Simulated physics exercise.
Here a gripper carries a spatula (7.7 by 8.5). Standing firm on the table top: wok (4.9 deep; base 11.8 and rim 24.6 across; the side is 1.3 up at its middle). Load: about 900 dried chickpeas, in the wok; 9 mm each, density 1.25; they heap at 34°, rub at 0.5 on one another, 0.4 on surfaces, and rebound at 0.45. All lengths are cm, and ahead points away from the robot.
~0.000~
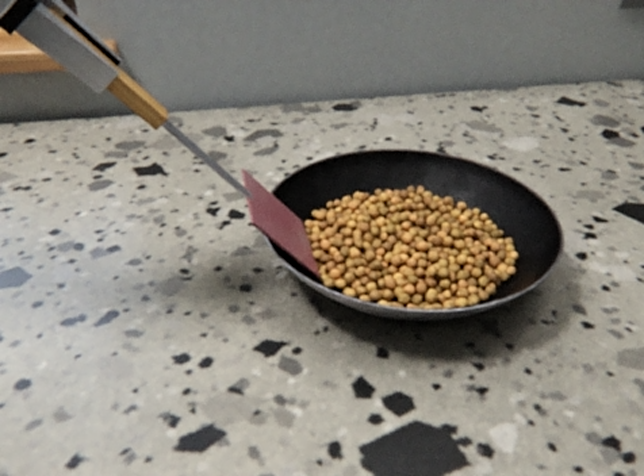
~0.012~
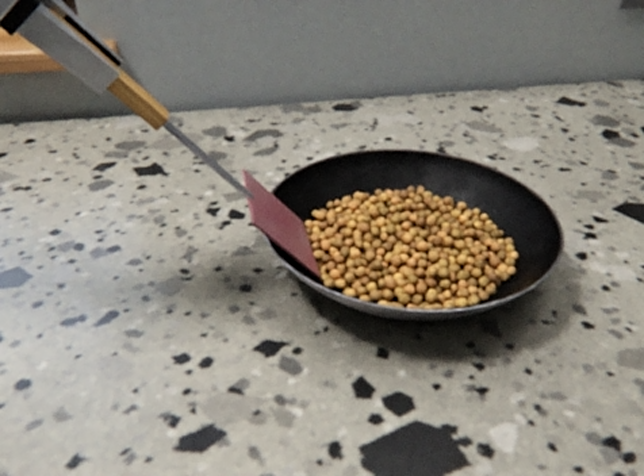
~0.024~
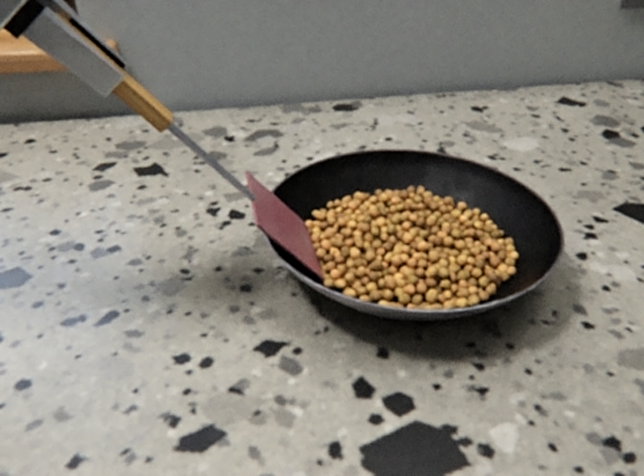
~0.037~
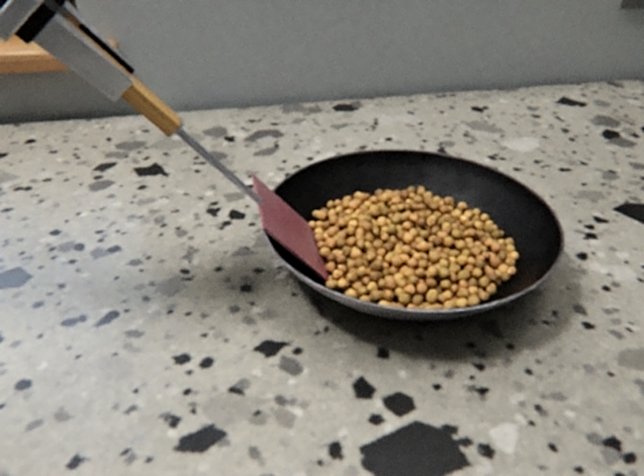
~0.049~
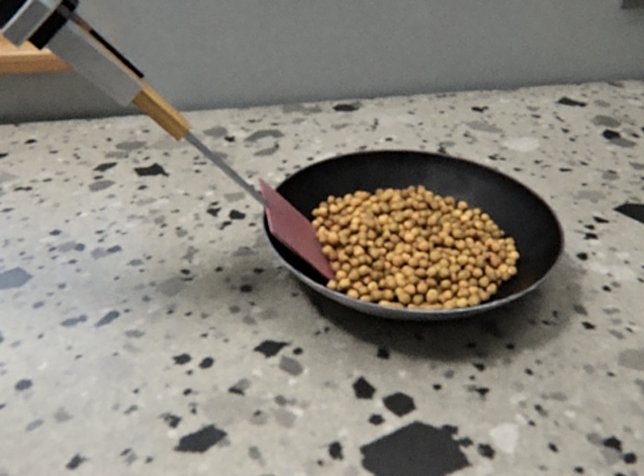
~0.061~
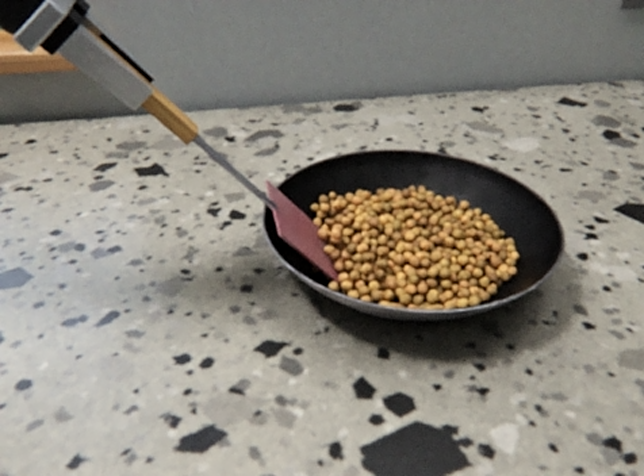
To begin with, a gripper holds a dark red spatula against the left inside of a black pan heaped with dried chickpeas on a speckled table top. The spatula then slides slowly a short way right and slightly down, nudging the chickpeas at the left edge, while the pan stays still.
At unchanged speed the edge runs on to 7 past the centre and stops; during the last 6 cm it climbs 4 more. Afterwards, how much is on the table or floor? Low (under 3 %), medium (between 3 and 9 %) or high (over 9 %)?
A medium share, between 3 and 9 %, ends on the table or floor.
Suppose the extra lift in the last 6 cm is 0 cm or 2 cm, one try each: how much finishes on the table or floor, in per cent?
Some 10 and 5 per cent.
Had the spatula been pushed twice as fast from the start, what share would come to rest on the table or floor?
It would be near 25 per cent.
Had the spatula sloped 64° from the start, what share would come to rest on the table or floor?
It would be near 10 per cent.
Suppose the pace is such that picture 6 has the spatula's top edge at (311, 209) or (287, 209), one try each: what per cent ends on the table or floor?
Some 25 and 20 per cent.
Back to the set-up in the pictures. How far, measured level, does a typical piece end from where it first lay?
About 3 cm.
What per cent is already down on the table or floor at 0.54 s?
Some 4 per cent.
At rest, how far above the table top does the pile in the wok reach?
About 6.5 cm.
After 0.17 s, sloping 50°, highest piece 5 above the table; 900 in the wok.
After 0.28 s, sloping 50°, highest piece 6 above the table; 900 in the wok.
After 0.54 s, sloping 50°, highest piece 6 above the table; 860 in the wok, 35 on the table or floor, 5 on the blade or in flight.
After 1.59 s, sloping 50°, highest piece 6 above the table; 859 in the wok, 41 on the table or floor.
At rest, 859 in the wok, 41 on the table or floor. That is 5 % on the table or floor.
